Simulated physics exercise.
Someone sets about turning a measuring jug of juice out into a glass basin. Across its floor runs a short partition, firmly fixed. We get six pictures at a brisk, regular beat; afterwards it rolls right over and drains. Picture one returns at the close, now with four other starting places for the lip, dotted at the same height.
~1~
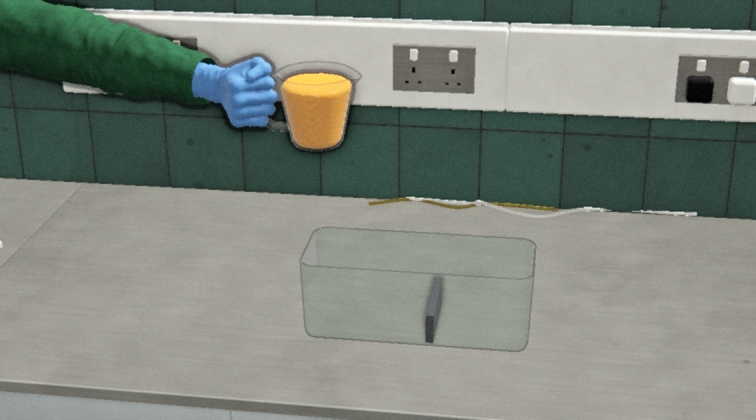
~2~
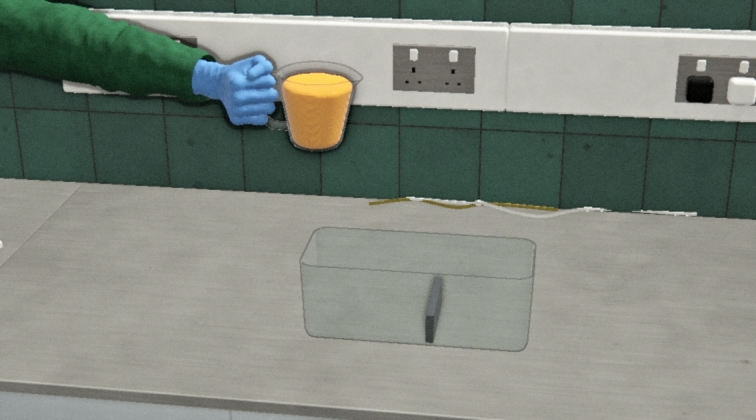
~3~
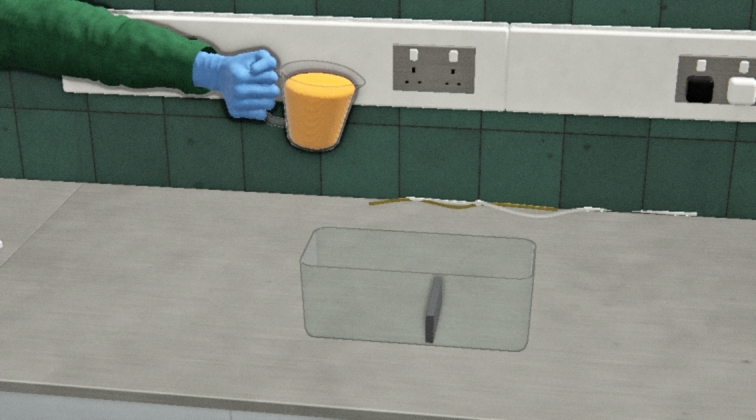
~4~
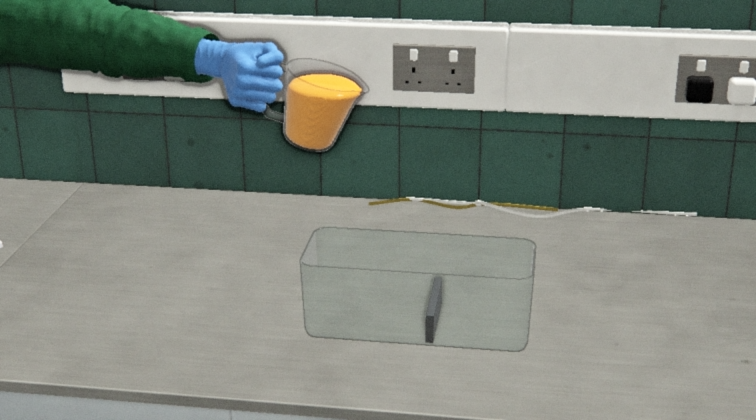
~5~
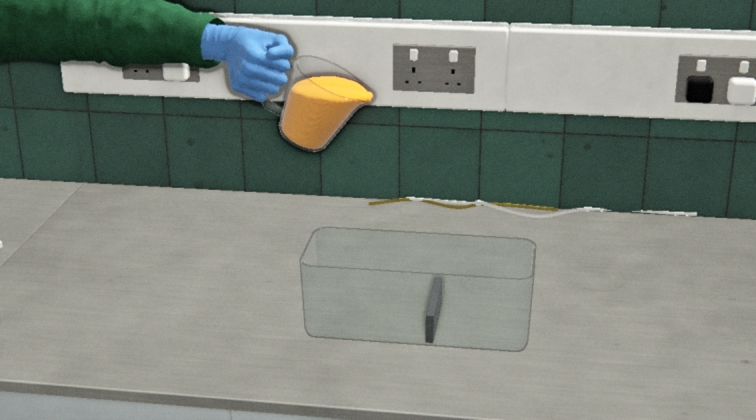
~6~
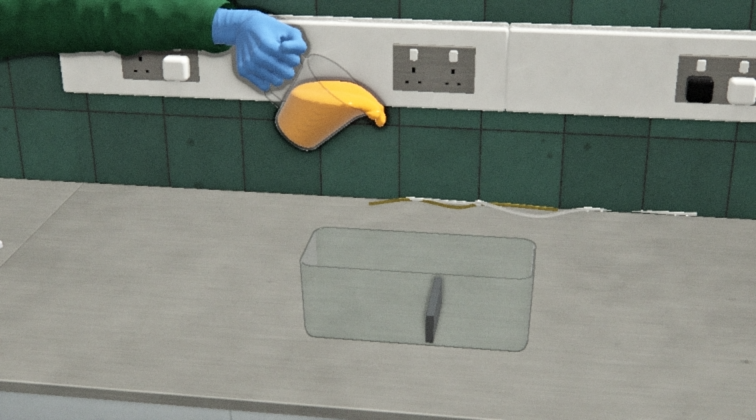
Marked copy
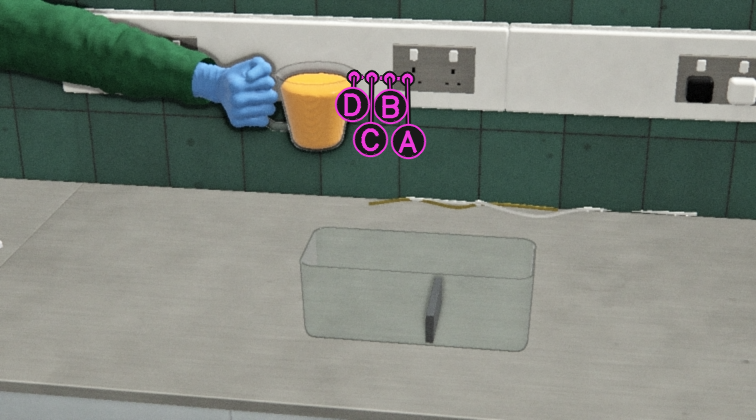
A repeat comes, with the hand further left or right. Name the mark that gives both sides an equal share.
C is best.
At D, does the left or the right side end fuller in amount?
The left side.
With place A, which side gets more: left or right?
More ends on the right.
On the marked copy, A at (407, 79); B at (389, 78); C at (371, 77); D at (354, 76).
If A is chosen, about 5 % ends left of the wall and 92 % right of it; 3 % is lost outside.
If B is chosen, about 8 % ends left of the wall and 90 % right of it; 3 % is lost outside.
If C is chosen, about 53 % ends left of the wall and 45 % right of it.
If D is chosen, about 89 % ends left of the wall and 5 % right of it; 6 % is lost outside.
